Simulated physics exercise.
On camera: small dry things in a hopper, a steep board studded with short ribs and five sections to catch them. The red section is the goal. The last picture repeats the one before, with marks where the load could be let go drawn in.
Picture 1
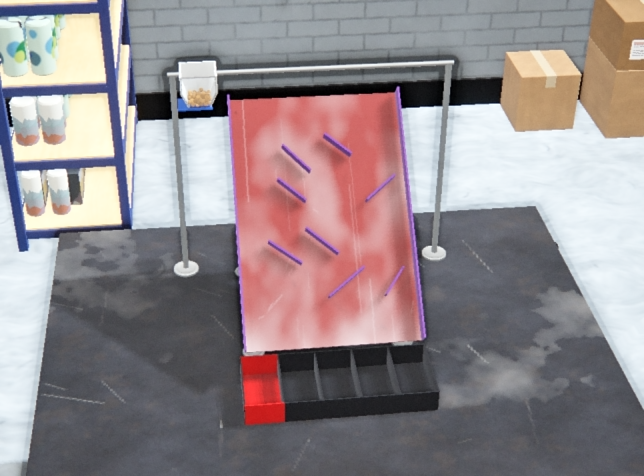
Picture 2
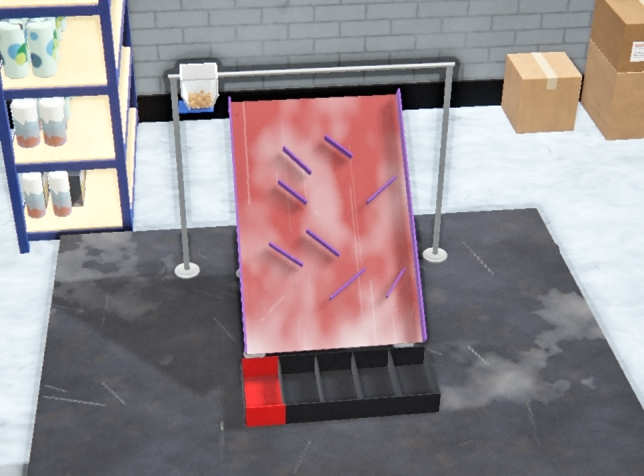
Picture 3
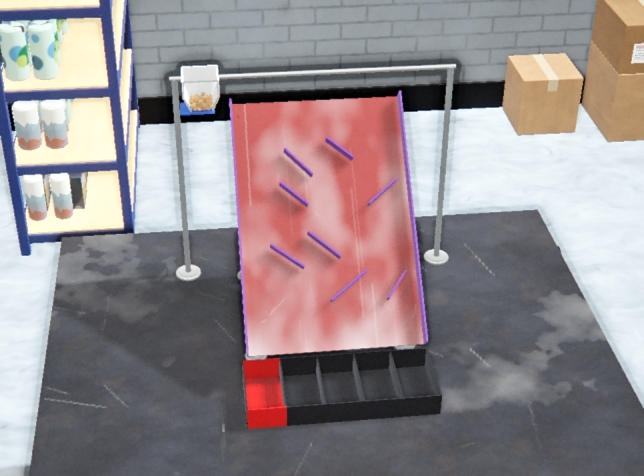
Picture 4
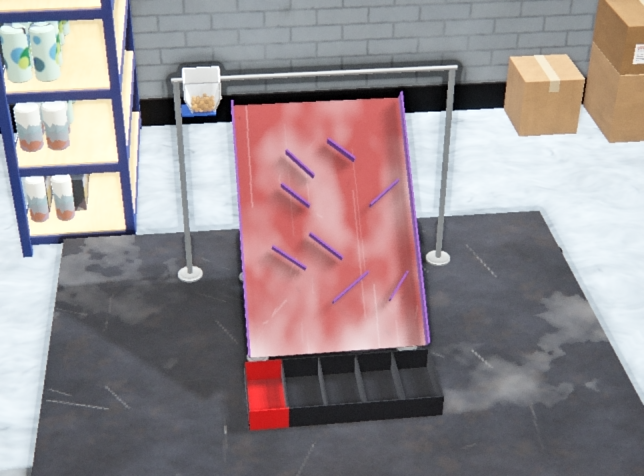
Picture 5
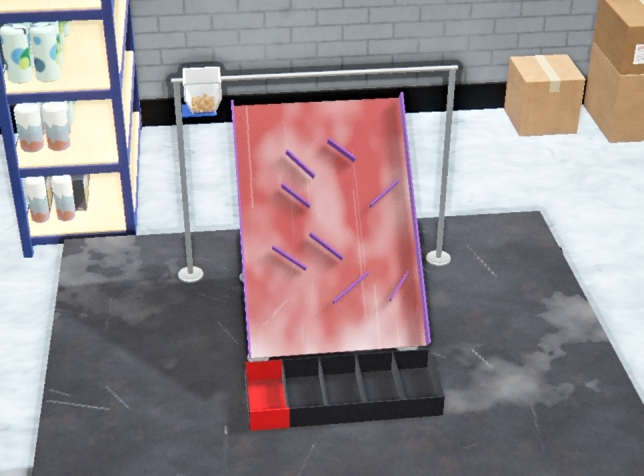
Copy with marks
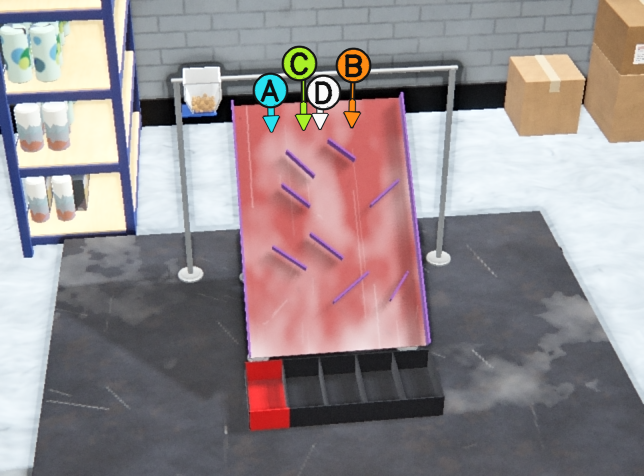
A tilted red board with purple ribs standing above a tray of five sections, the leftmost red, while nothing visibly moves.
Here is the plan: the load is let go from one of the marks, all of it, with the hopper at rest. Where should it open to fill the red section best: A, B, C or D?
I would pick mark A.
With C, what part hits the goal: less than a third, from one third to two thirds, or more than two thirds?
Less than a third.
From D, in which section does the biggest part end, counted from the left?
The second.
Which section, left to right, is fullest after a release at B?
The second from the left.
On the marked copy, mark A meets the board at (271, 126); mark B meets the board at (351, 121); mark C meets the board at (303, 124); mark D meets the board at (319, 123).
For mark A, roughly a third in the red section, roughly half in other sections, about a tenth outside the box.
For mark B, about a tenth in the red section, the larger part in other sections, about a tenth outside the box.
For mark C, about a tenth in the red section, the larger part in other sections, about a tenth outside the box.
For mark D, about a tenth in the red section, the larger part in other sections, about a tenth outside the box.
